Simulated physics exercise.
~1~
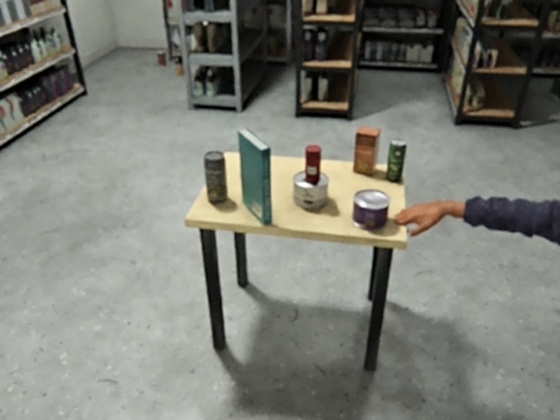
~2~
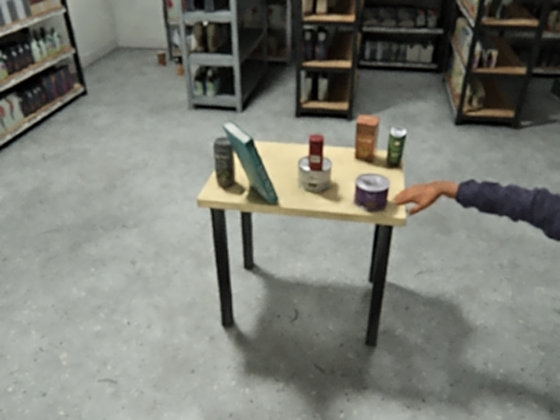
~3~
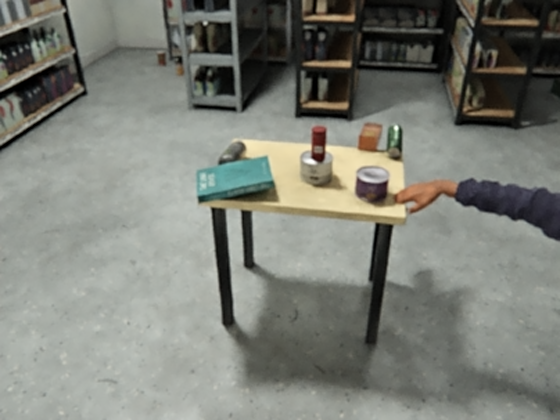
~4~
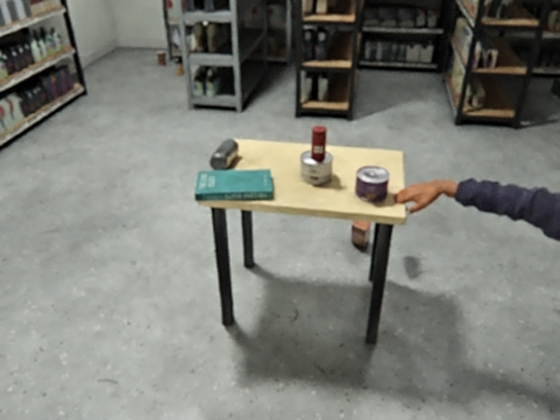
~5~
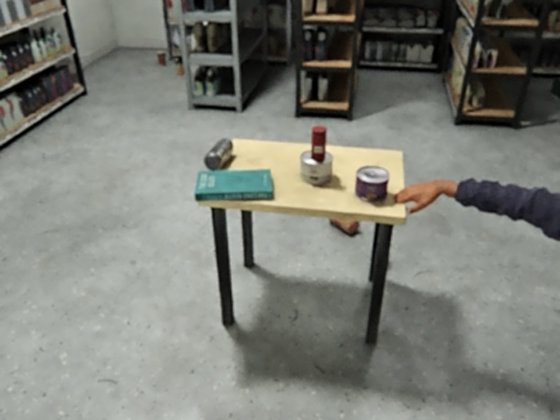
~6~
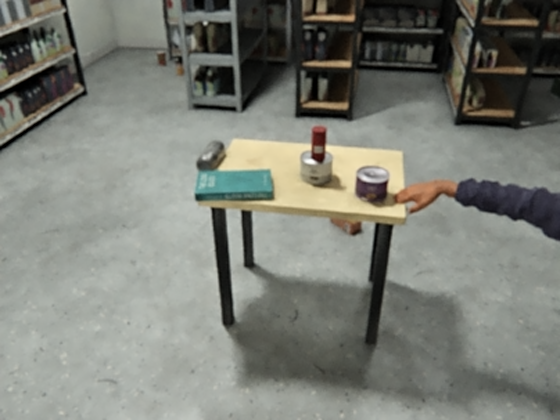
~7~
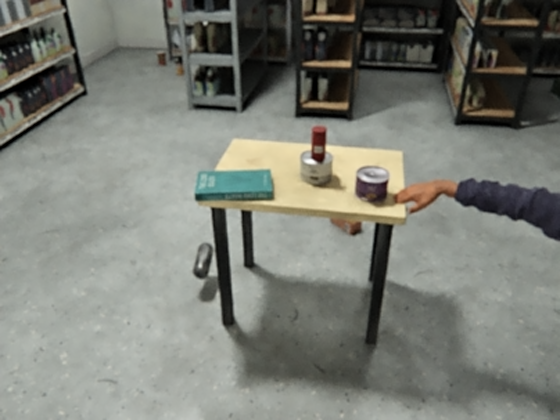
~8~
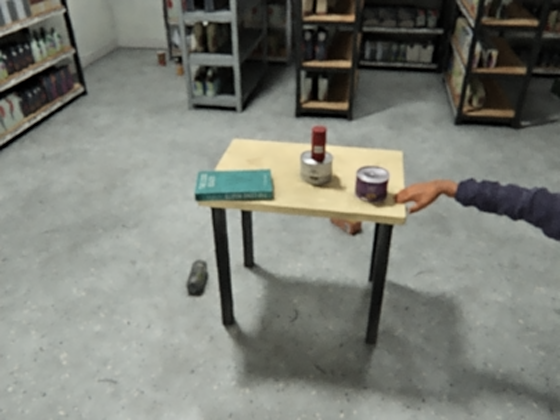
A hand reaches in from the right to grip the edge of a small wooden table with black legs, seen from slightly above in a grey-floored storeroom with stocked shelves behind. On top stand a grey can, a turquoise book, a red shaker on a white tub, a purple tub, an orange carton and a green can. The table jerks away, and the book topples left while both cans and the carton tip over. The carton and green can drop off the back. The grey can slowly rolls left, falls and rests on the floor, leaving the book lying flat beside the upright tubs and shaker.
